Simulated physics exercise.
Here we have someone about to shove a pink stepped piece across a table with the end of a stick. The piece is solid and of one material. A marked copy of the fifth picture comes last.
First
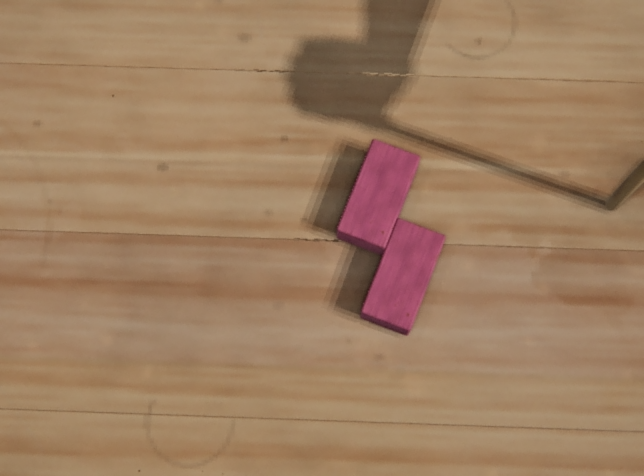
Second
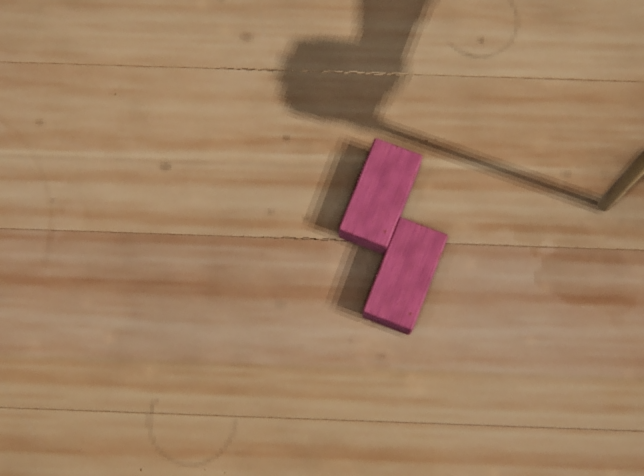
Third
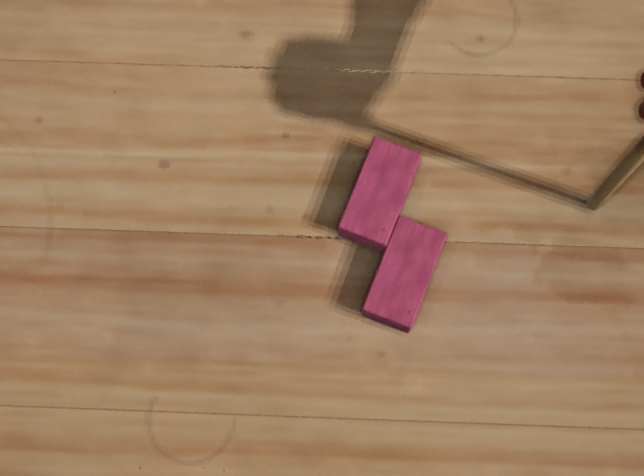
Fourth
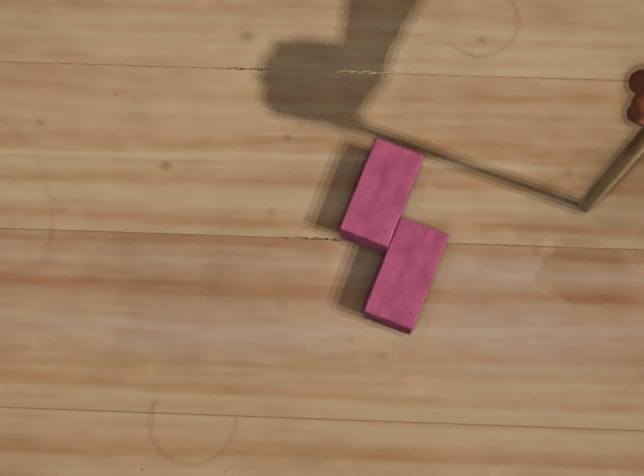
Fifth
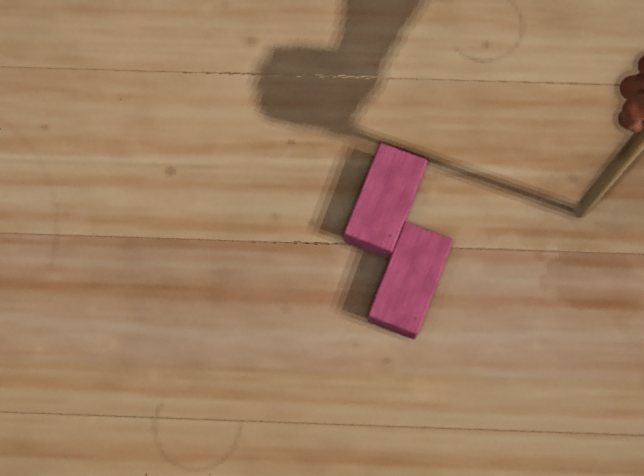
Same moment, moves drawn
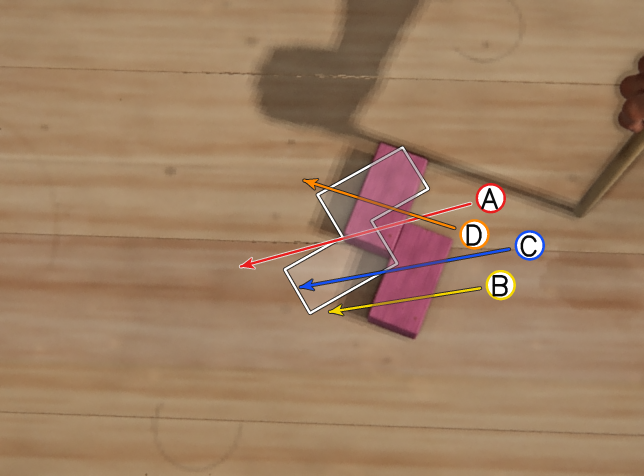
On a wooden tabletop, a pink stepped piece lying still while a thin stick and its shadow shift slightly left above it.
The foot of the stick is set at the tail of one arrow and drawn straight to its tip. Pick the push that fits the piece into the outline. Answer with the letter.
With B it matches the outline.
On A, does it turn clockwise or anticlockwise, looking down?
It turns anticlockwise.
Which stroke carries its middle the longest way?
A.
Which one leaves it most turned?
A.
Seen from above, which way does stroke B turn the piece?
Clockwise.
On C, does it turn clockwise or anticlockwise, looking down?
It turns clockwise.
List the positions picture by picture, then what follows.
Pink stepped piece (379, 193), in the first frame.
Pink stepped piece (381, 192), in the second frame.
Pink stepped piece (380, 190), in the third frame.
Pink stepped piece (382, 191), in the fourth frame.
Pink stepped piece (386, 196), in the fifth frame.
On the copy, A from (471, 204) to (241, 267); B from (480, 288) to (330, 312); C from (509, 249) to (301, 287); D from (454, 228) to (304, 180).
On B. First, foot of the stick (424, 298), piece (382, 193).
Then, foot of the stick (371, 306), piece (374, 187).
Finally, foot of the stick (330, 312), piece (373, 184); it fills the outline.
By contrast, A leaves the piece out of the outline, at (253, 301); C leaves the piece out of the outline, at (341, 171); D leaves the piece out of the outline, at (299, 223).
